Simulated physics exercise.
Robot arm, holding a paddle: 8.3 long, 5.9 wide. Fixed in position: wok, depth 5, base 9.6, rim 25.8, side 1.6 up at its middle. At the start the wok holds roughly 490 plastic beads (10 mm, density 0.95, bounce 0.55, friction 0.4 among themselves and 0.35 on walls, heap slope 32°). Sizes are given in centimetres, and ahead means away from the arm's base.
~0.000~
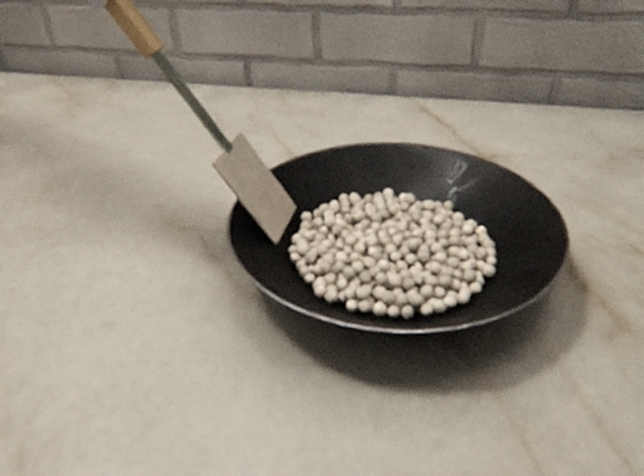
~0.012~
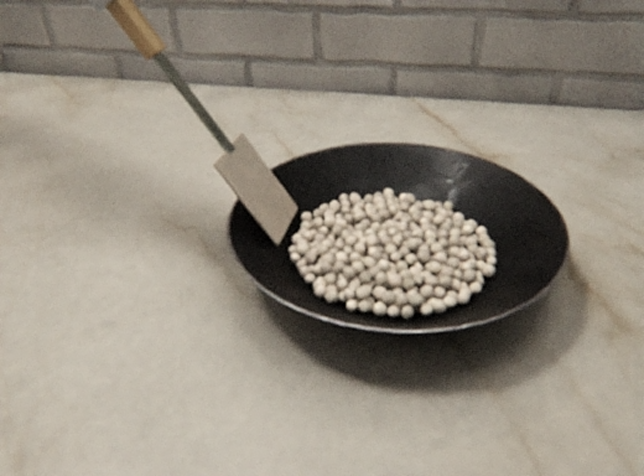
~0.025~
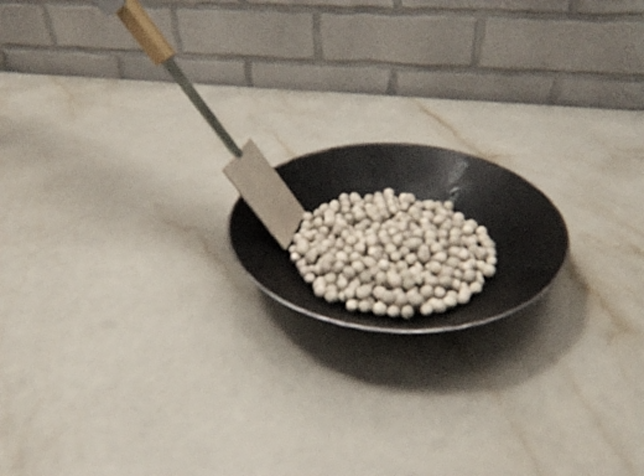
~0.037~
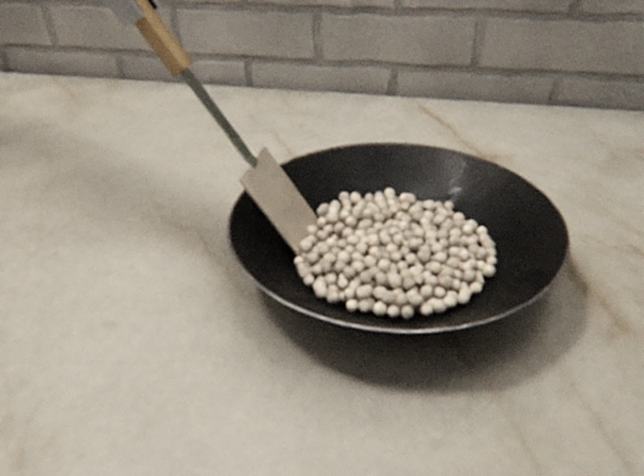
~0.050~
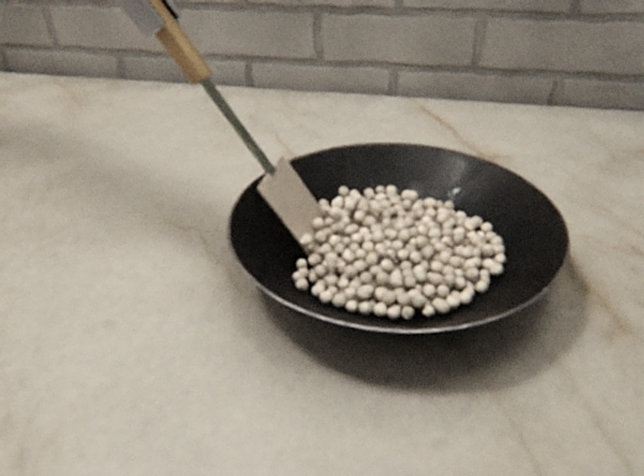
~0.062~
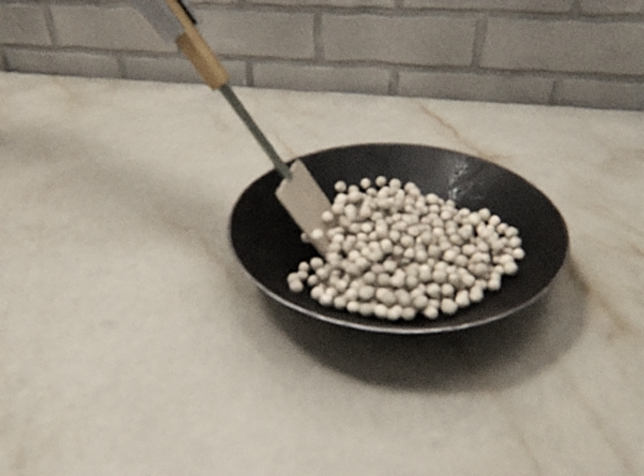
Robot arm lowering a tilted paddle into a dark wok and pushing a heap of pale beads toward the right.
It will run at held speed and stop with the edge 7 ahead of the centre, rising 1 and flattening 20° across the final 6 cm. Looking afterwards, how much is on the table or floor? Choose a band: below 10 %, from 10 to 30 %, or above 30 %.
That share falls between 10 and 30 %.
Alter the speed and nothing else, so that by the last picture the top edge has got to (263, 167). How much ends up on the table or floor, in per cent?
Expect about 5 per cent there.
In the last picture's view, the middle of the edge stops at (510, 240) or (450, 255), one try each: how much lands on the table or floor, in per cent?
Roughly 35 and 5 per cent.
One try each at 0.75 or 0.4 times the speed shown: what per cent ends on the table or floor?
Some 10 and 0 per cent.
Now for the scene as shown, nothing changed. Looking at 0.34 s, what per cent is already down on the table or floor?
Share at that moment: Roughly 15 %.
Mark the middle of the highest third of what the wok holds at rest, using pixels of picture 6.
(496, 247).
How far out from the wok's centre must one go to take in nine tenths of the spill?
I reckon it's some 35 centimetres.
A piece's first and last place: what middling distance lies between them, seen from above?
Distance: Around 5 cm.
After 0.09 s, sloping 57°, highest piece 6 above the table; 488 in the wok.
After 0.12 s, sloping 51°, highest piece 7 above the table; 484 in the wok, 4 on the blade or in flight.
After 0.34 s, sloping 37°, highest piece 6 above the table; 411 in the wok, 72 on the table or floor, 5 on the blade or in flight.
After 1.39 s, sloping 37°, highest piece 6 above the table; 409 in the wok, 79 on the table or floor.
At rest, 409 in the wok, 79 on the table or floor. That is 16 % on the table or floor.
